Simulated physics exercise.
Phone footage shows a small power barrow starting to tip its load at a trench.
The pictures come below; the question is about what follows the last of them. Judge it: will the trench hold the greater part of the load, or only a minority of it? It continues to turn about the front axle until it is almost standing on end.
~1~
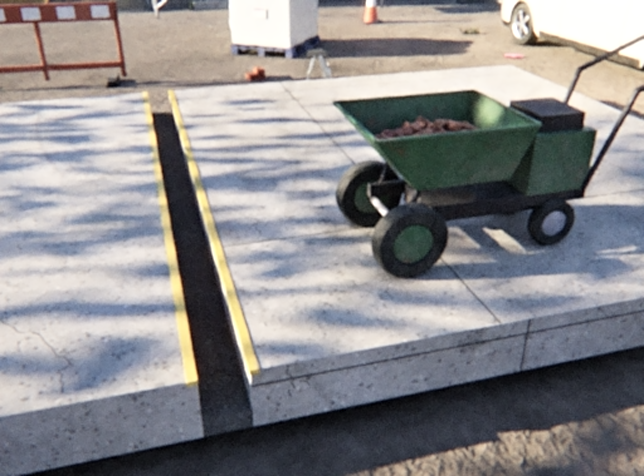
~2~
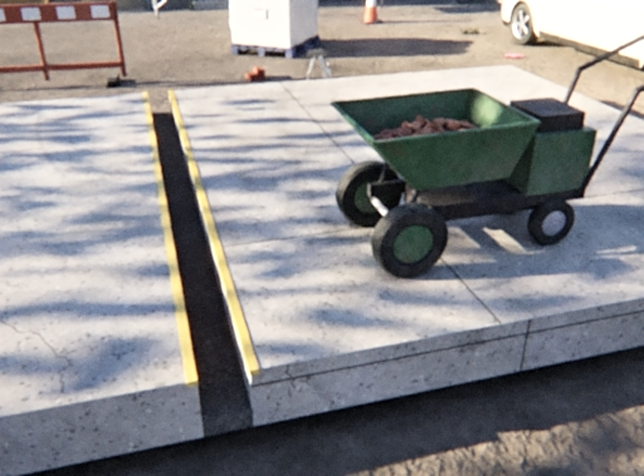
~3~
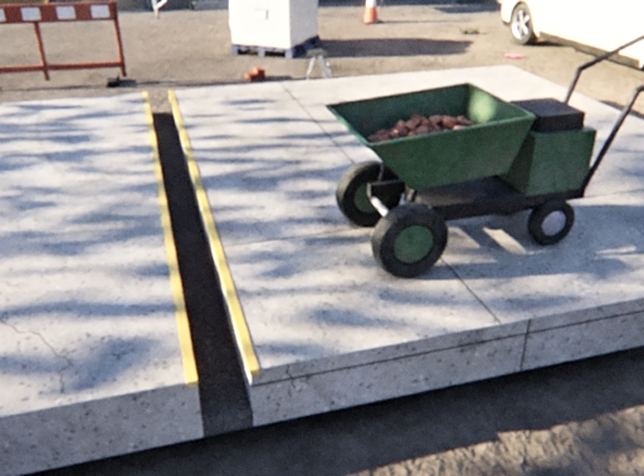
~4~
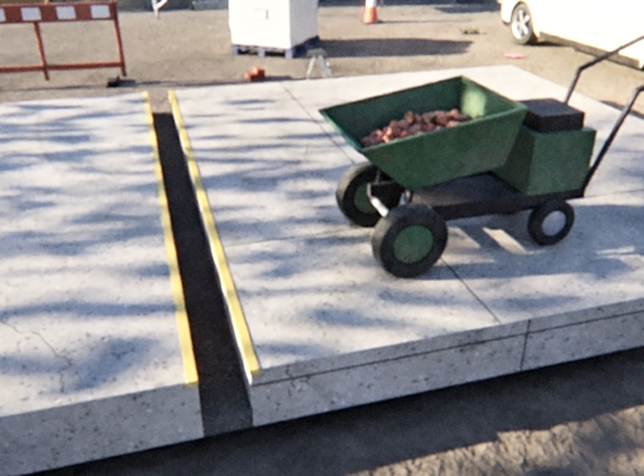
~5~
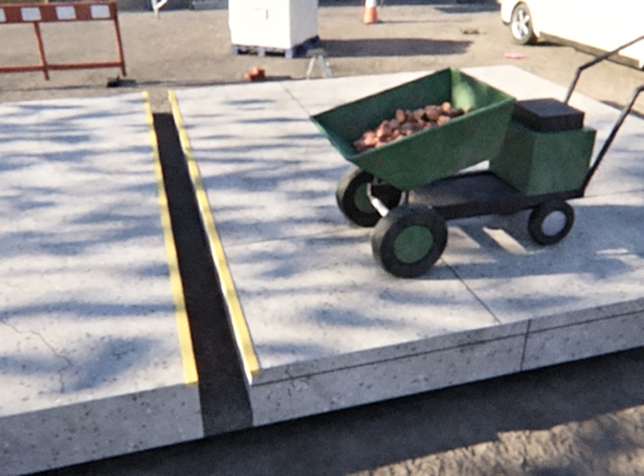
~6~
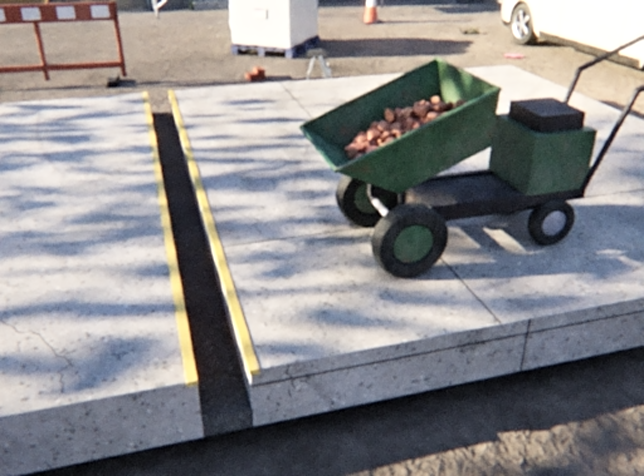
Not the bulk.
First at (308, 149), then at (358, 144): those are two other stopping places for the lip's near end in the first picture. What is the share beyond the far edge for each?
You'd see close to 10 per cent the first time and close to 0 per cent the next.
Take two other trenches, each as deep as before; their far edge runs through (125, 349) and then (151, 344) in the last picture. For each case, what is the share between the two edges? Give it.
In order: Near 30, then 30 percent.
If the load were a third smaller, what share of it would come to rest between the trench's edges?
Estimated share: Near 20 in a hundred.
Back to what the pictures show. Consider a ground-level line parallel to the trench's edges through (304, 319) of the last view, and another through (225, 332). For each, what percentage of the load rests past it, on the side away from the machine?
That's 60 per cent for the first and 30 per cent for the second.
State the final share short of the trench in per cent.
I'd say near 35 per cent, give or take.
Just after the last frame, skip tipped steeply; every one in the skip.
A moment on, skip tipped right over; roughly two thirds in the skip; roughly a third short of the trench; just a few in or heaped over the trench; just a few falling.
Further on, skip tipped right over; roughly a third in the skip; roughly a third short of the trench; roughly a quarter in or heaped over the trench; just a few beyond it.
When it is over, skip tipped right over; roughly a third in the skip; roughly a third short of the trench; roughly a third in or heaped over the trench; just a few beyond it.
